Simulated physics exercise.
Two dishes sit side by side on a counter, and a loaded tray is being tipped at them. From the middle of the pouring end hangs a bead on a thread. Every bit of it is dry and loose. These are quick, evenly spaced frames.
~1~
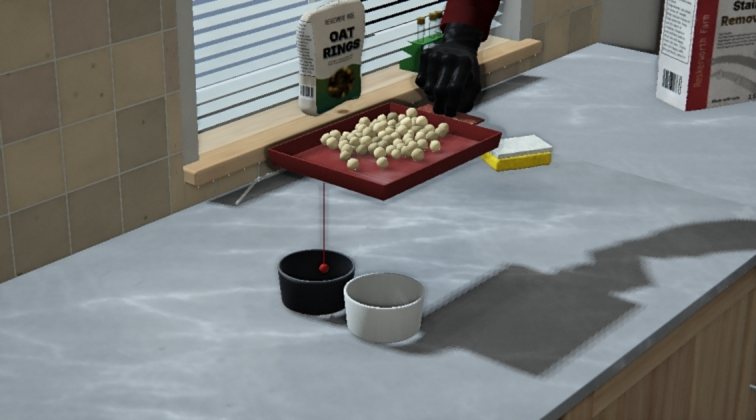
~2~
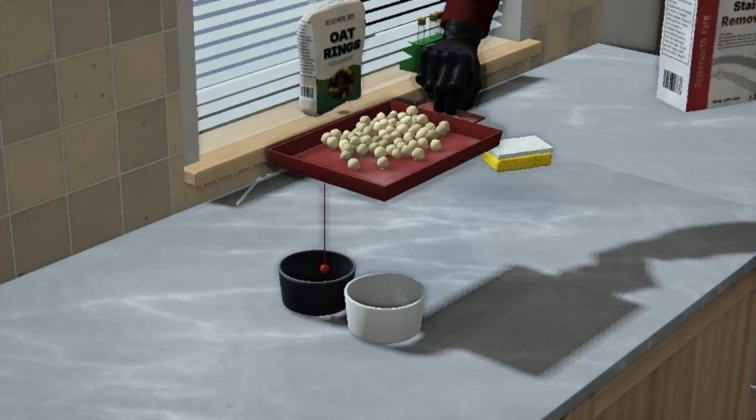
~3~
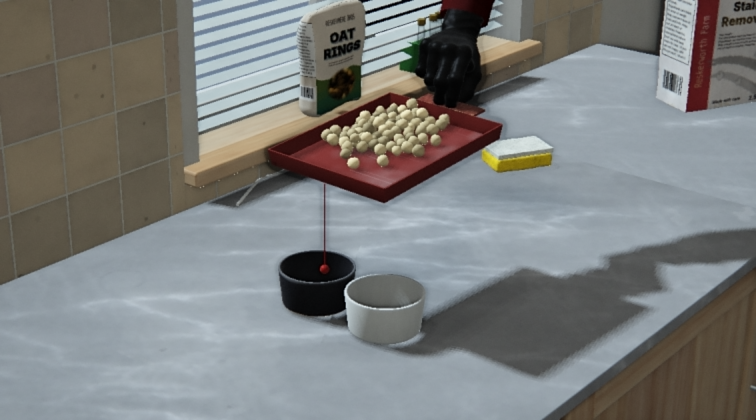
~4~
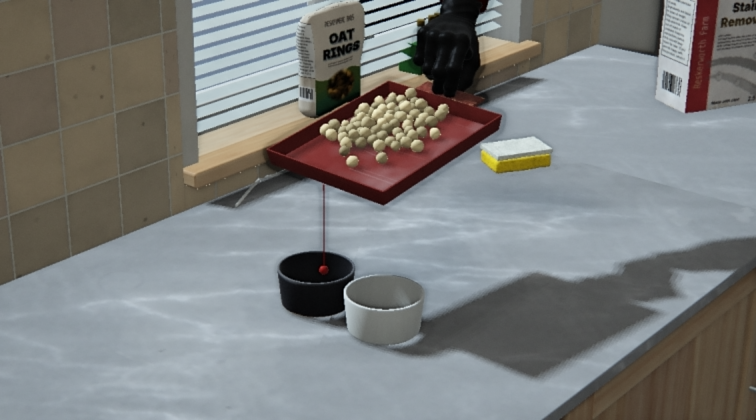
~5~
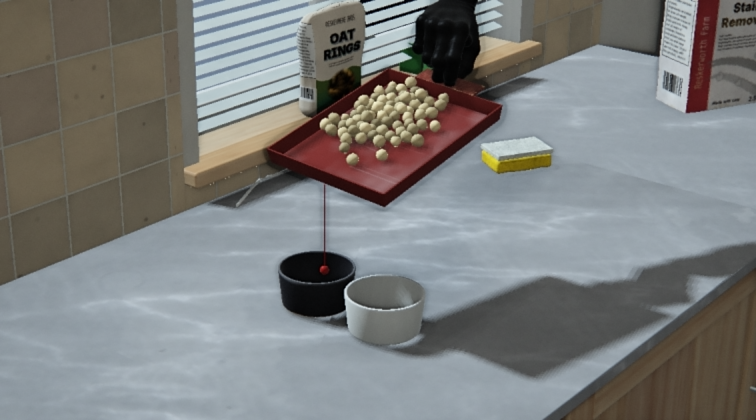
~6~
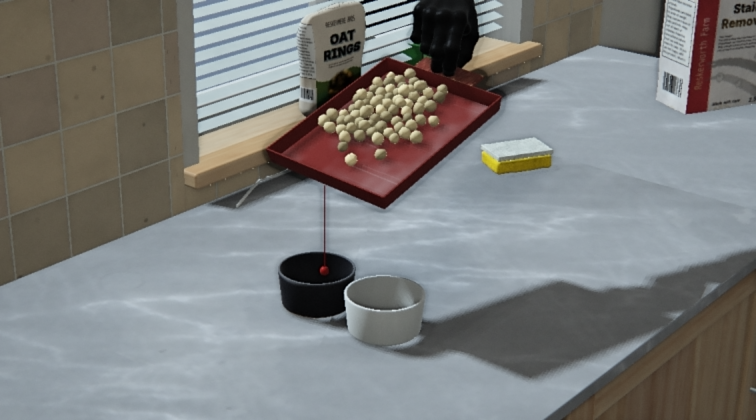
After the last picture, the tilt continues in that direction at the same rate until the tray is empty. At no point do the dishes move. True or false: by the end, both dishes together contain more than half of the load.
False.
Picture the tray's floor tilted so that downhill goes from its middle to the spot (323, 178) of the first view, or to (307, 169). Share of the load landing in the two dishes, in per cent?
That comes to 0 per cent the first time and 0 per cent the second.
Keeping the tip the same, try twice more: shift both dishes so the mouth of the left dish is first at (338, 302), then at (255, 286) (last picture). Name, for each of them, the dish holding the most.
The first time it is the dish to the left, and the second time it is the dish to the right.
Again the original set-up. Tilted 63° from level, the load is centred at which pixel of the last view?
Around (351, 156).
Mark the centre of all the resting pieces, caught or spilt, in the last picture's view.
Roughly at (320, 366), give or take.
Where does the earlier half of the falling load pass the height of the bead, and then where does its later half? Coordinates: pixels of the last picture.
Early half (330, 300), late half (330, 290).
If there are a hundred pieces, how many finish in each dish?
For the left dish 0 per cent, for the right dish 10.
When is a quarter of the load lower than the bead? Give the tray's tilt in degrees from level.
The angle is around 115°.
Soon after the last picture, tray tipped steeply; nearly all on the tray; a stray few outside both; a small part in the air.
A little later, tray tipped past a quarter turn; nearly all on the tray; a small part outside both; a stray few in the air.
Later still, tray tipped past a quarter turn; a small part in the right dish; nearly all outside both.
At rest, tray tipped past a quarter turn; a small part in the right dish; none in the left dish; nearly all outside both.
